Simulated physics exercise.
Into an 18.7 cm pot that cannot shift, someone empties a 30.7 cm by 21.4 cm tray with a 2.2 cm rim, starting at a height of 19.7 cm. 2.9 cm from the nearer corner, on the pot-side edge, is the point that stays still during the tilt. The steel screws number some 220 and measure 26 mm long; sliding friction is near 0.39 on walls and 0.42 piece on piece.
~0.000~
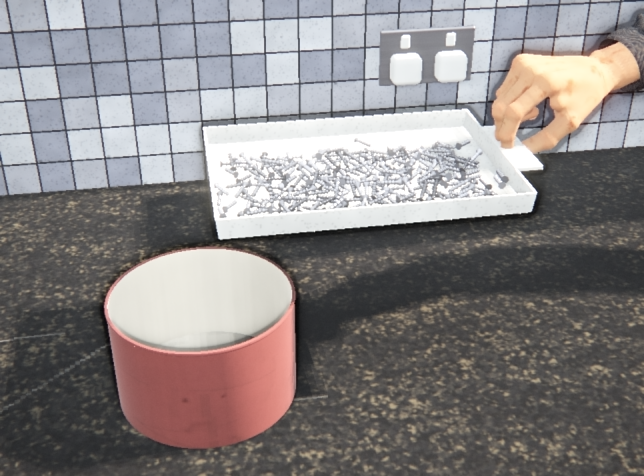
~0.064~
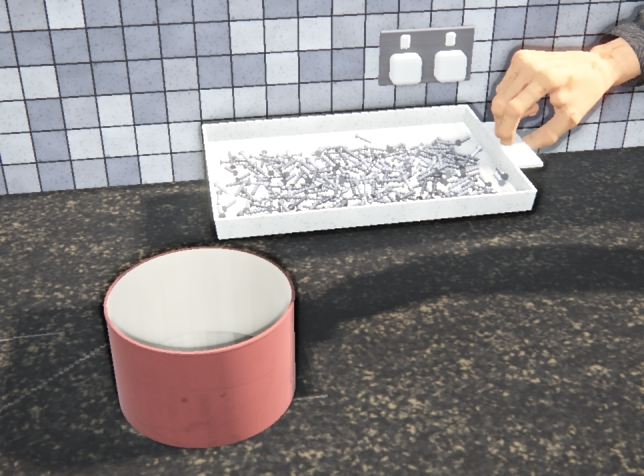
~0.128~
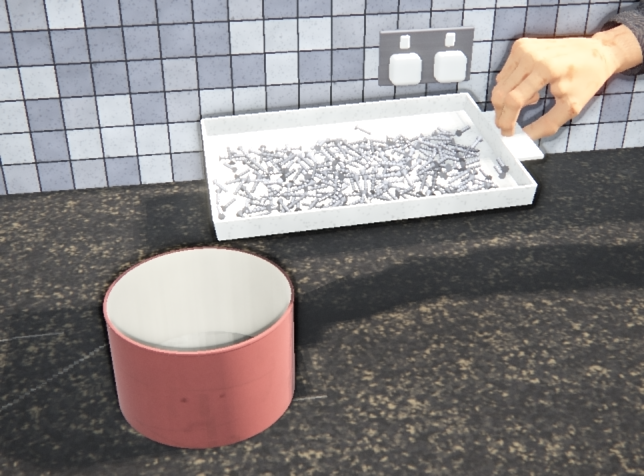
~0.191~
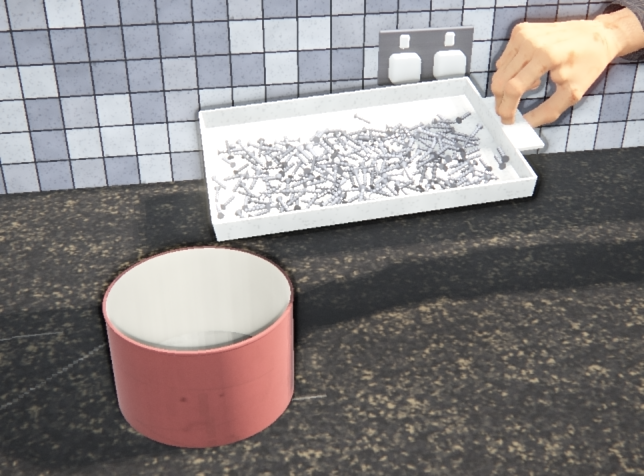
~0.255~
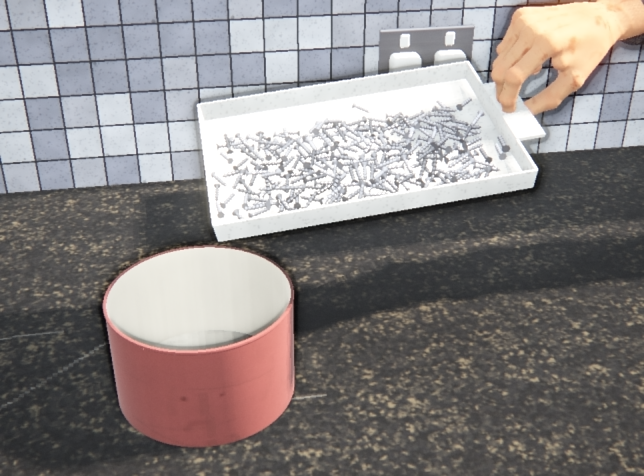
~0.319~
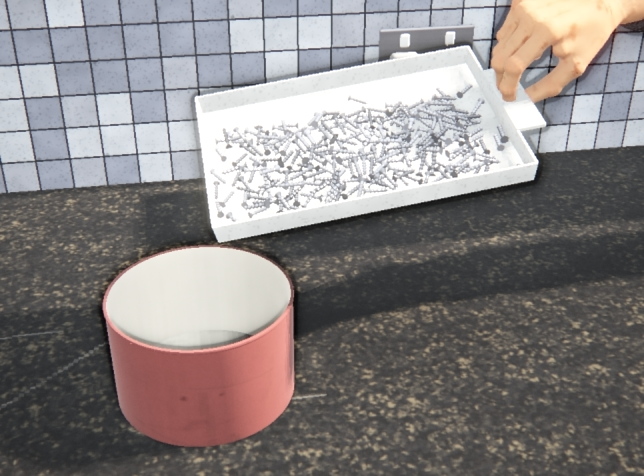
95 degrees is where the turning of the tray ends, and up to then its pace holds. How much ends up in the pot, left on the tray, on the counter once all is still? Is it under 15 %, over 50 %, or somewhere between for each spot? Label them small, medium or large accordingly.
Pot - large, tray - small, counter - medium.
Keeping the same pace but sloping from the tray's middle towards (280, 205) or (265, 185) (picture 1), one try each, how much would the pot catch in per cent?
Around 100 % for the first direction, around 60 % for the second.
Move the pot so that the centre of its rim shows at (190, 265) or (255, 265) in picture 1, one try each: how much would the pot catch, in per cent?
That gives roughly 10 per cent and then 5 per cent.
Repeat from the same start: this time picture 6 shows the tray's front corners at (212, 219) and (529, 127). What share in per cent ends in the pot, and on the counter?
Split: Pot = 75, counter = 25.
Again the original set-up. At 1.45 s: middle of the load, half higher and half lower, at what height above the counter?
Some 22 cm above the counter.
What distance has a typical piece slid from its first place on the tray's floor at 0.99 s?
Around 6 centimetres.
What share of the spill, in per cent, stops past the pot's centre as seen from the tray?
10 per cent.
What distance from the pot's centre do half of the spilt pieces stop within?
Distance: Some 16 cm.
After 0.99 s, tilt 52 degrees; the tray holds 100 %, the pot 0 %.
After 1.45 s, tilt 78 degrees; the tray holds 75 %, the pot 10 %.
After 1.97 s, tilt 95 degrees; the tray holds 0 %, the pot 75 %.
By 2.6 s all is still; pot 75 %, tray 0 %, counter 20 %.
